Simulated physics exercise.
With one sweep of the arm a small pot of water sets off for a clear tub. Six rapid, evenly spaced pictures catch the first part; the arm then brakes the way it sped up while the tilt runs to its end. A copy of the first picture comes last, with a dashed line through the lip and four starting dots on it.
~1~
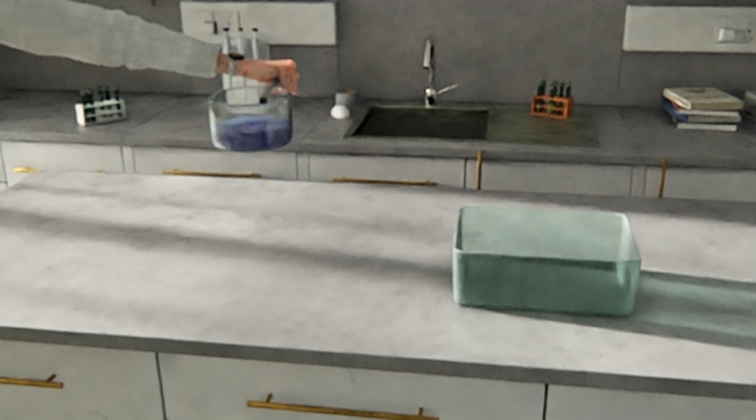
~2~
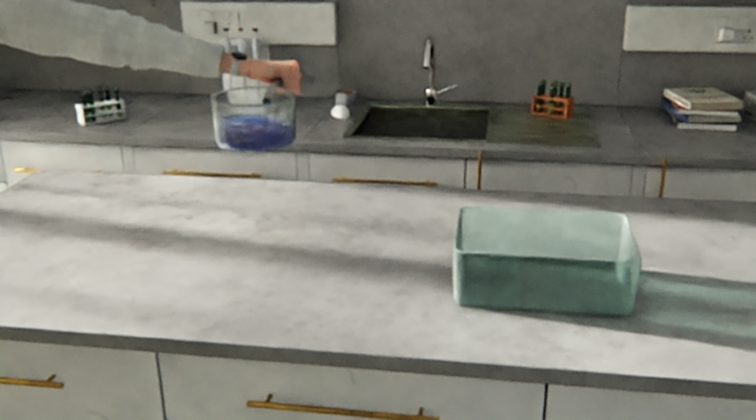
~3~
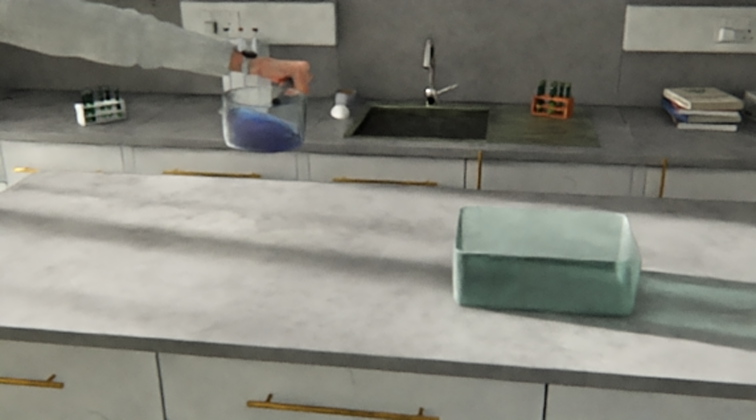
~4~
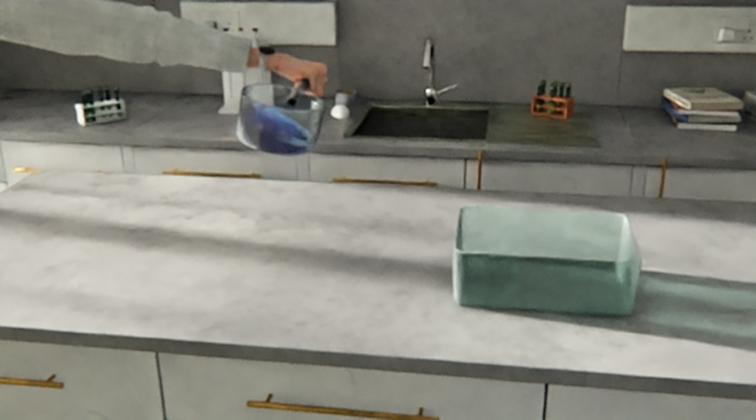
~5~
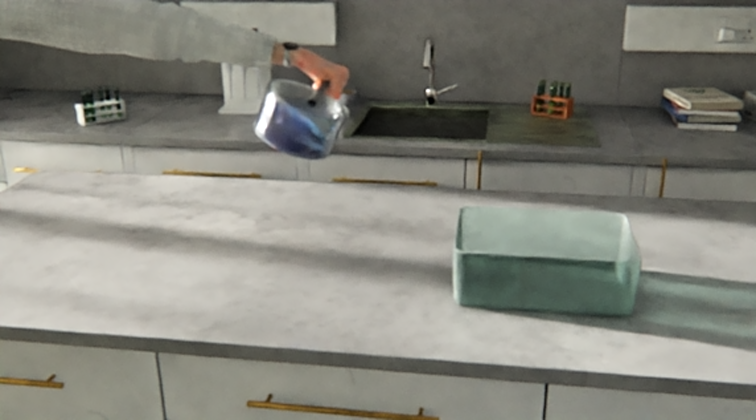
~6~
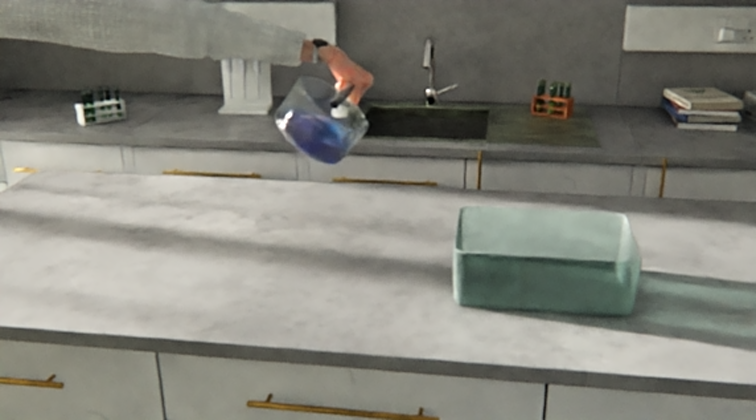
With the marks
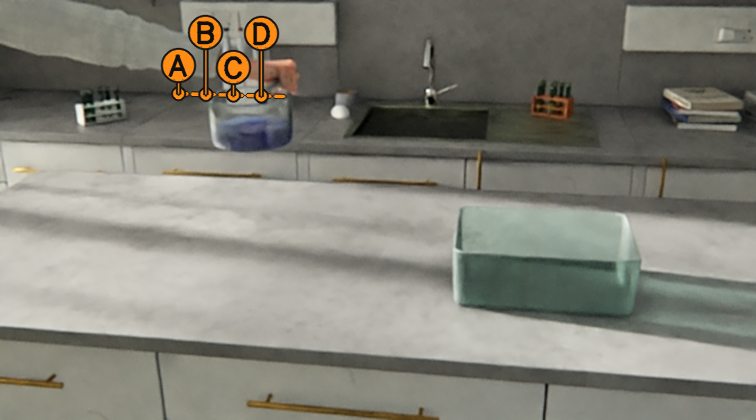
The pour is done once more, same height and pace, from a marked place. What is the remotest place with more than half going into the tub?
I would pick spot D.
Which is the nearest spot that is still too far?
C.
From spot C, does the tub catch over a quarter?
Yes, it does.
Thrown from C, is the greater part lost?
Yes, that goes wrong.
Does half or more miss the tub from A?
Yes, that goes wrong.
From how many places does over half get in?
One.
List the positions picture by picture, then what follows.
The first picture shows upright, lip at (289, 96); tub from (454, 303) to (632, 315); nothing has left yet.
The second picture shows upright, lip at (292, 96); nothing has left yet.
The third picture shows tipped about 4°, lip at (304, 99); nothing has left yet.
The fourth picture shows tipped about 12°, lip at (322, 106); nothing has left yet.
The fifth picture shows tipped about 24°, lip at (344, 116); nothing has left yet.
The sixth picture shows tipped about 38°, lip at (367, 128); nothing has left yet.
On the marked copy, A at (178, 93); B at (205, 94); C at (233, 95); D at (261, 95).
If A is chosen, about 0 % lands in the tub, 99 % falls short.
If B is chosen, about 3 % lands in the tub, 95 % falls short.
If C is chosen, about 33 % lands in the tub, 60 % falls short and 7 % goes beside or beyond.
If D is chosen, about 62 % lands in the tub, 24 % falls short and 14 % goes beside or beyond.
